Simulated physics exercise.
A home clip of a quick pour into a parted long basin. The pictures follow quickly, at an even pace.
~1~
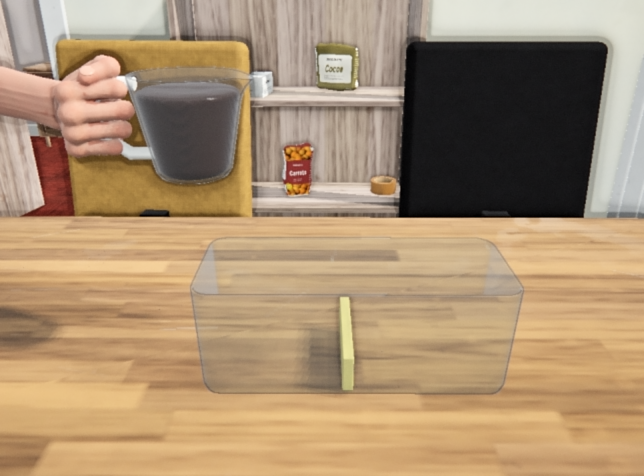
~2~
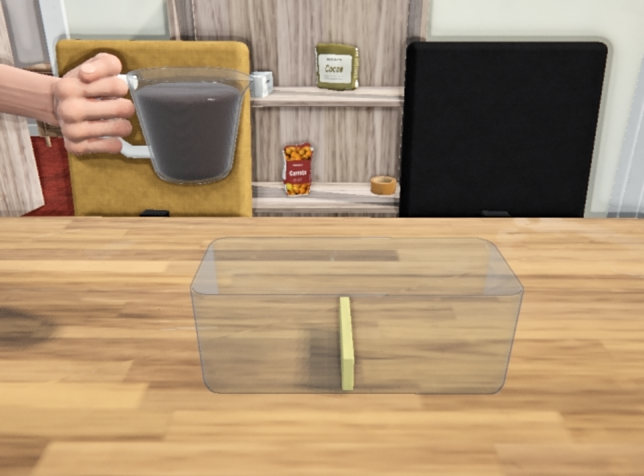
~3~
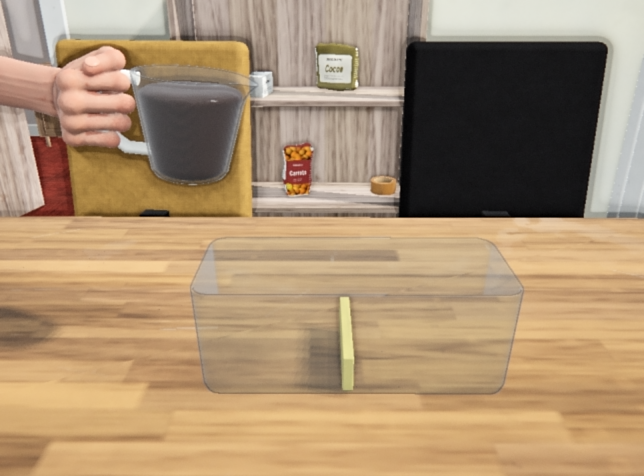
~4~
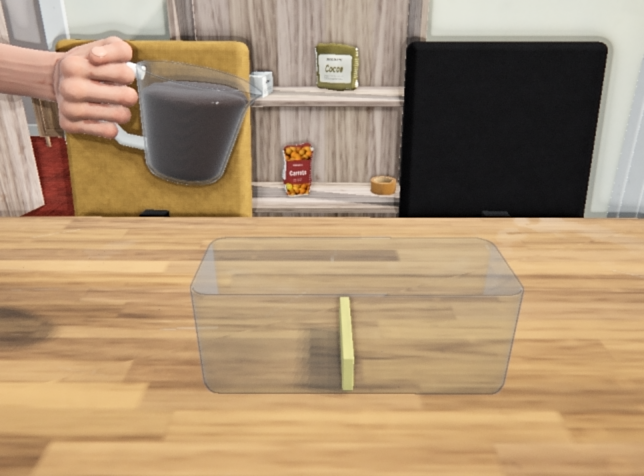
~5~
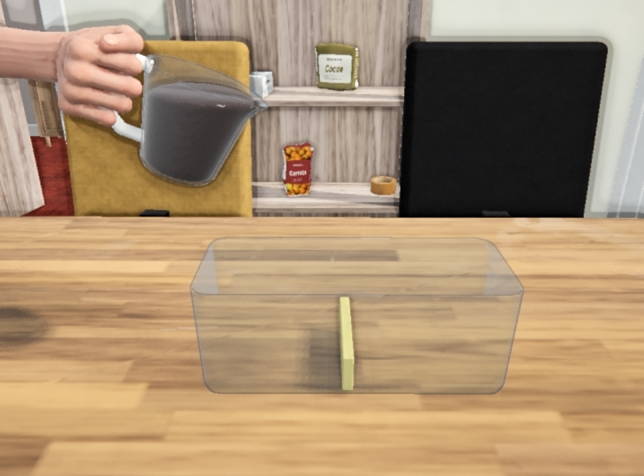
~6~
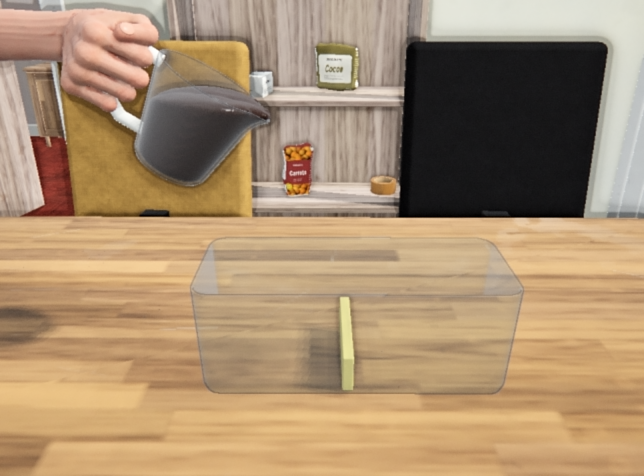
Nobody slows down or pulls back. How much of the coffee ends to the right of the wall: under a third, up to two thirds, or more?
It comes to not even a third.
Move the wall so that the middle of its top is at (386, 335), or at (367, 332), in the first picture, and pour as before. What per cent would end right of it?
In turn 15 and 10 in a hundred.
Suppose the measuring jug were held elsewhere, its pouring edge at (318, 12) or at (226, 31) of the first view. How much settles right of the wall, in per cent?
First some 90, then 5 per cent.
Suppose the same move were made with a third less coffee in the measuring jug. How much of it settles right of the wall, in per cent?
About 5 per cent.
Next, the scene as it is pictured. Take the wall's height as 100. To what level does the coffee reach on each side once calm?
Some 50 per cent left and 0 right.
A moment on, the measuring jug is tipped on its side and 46 per cent is still to pour, 17 is left of the wall and 1 right of it.
Next, the measuring jug is tipped on its side and 10 per cent is still to pour, 68 is left of the wall and 6 right of it.
Then the measuring jug is tipped on its side and 1 per cent is still to pour, 84 is left of the wall and 8 right of it.
Later the measuring jug is tipped on its side and 0 per cent is still to pour, 88 is left of the wall and 9 right of it.
In the end 88 per cent lies left of the wall, 9 right of it and 3 outside.
